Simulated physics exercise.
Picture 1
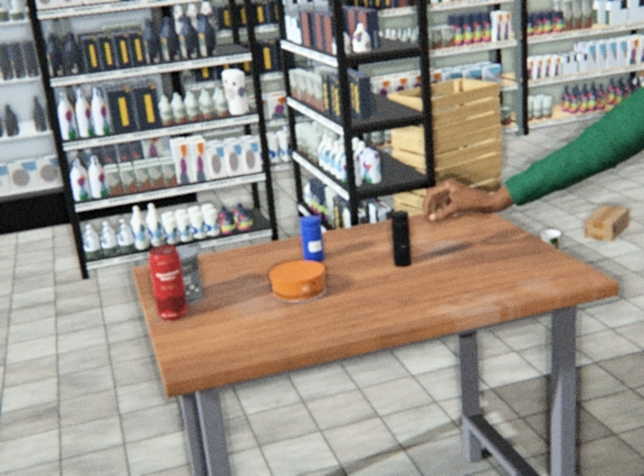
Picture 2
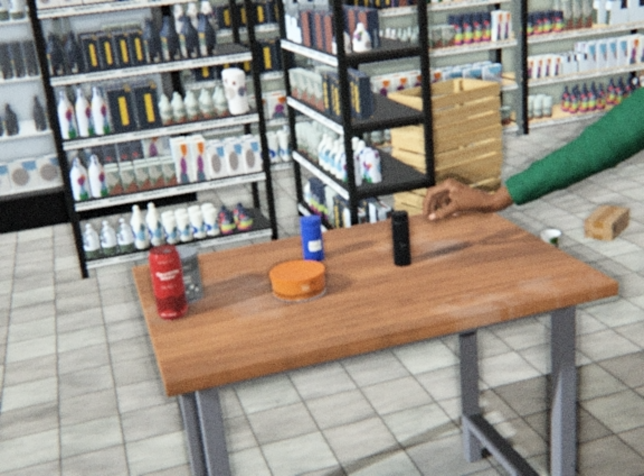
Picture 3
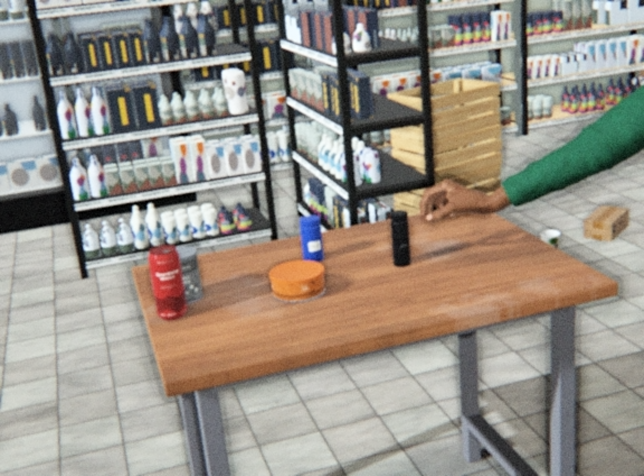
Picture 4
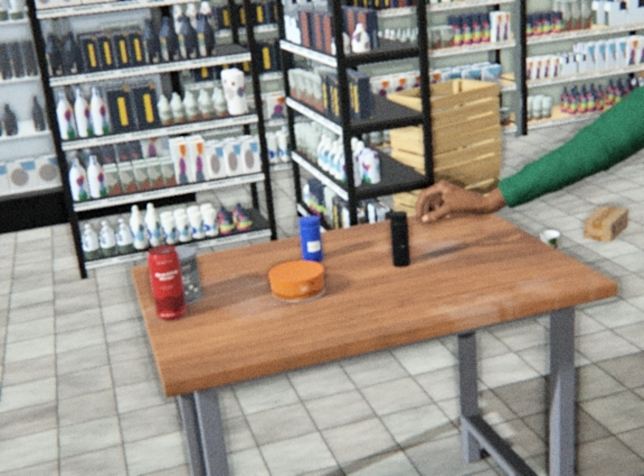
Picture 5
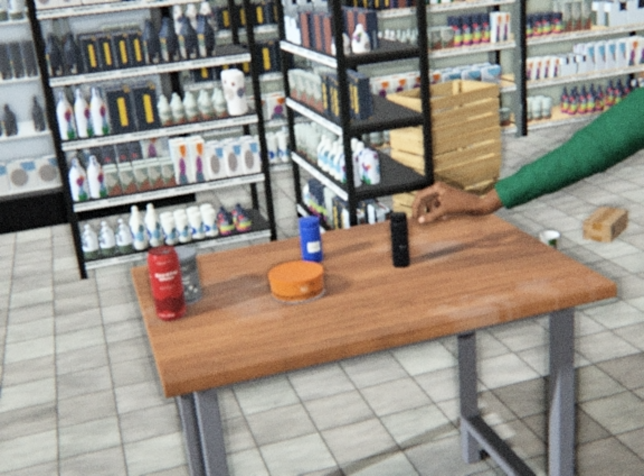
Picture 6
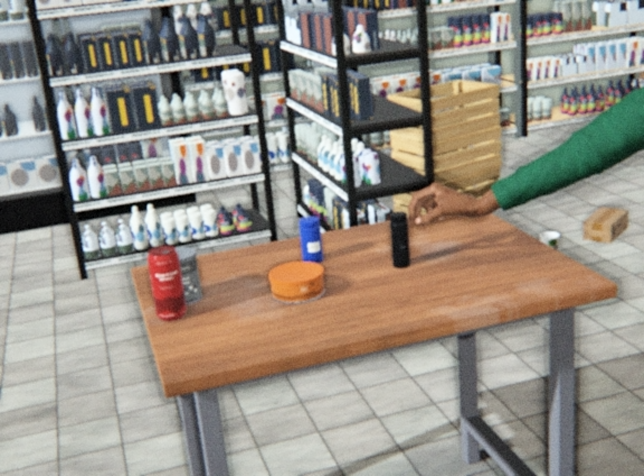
A hand in a green sleeve reached in from the right and edged slightly left toward a black shaker on a wooden table, while the shaker, red bottle, blue container and orange tub stayed still.
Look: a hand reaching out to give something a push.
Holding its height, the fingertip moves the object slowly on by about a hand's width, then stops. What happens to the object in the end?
Overturned.
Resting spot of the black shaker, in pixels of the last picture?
End point in the final view: About (361, 265).
Then, 0.40 s after the last picture, black shaker tipped 17° from how it was near (392, 240).
Then, 0.70 s after the last picture, black shaker tipped 74° from how it was near (370, 256).
Then, 0.90 s after the last picture, black shaker on its side near (361, 265).
At rest, tipped over on the table, black shaker. Seen from the same camera at the end, black shaker near (361, 265).
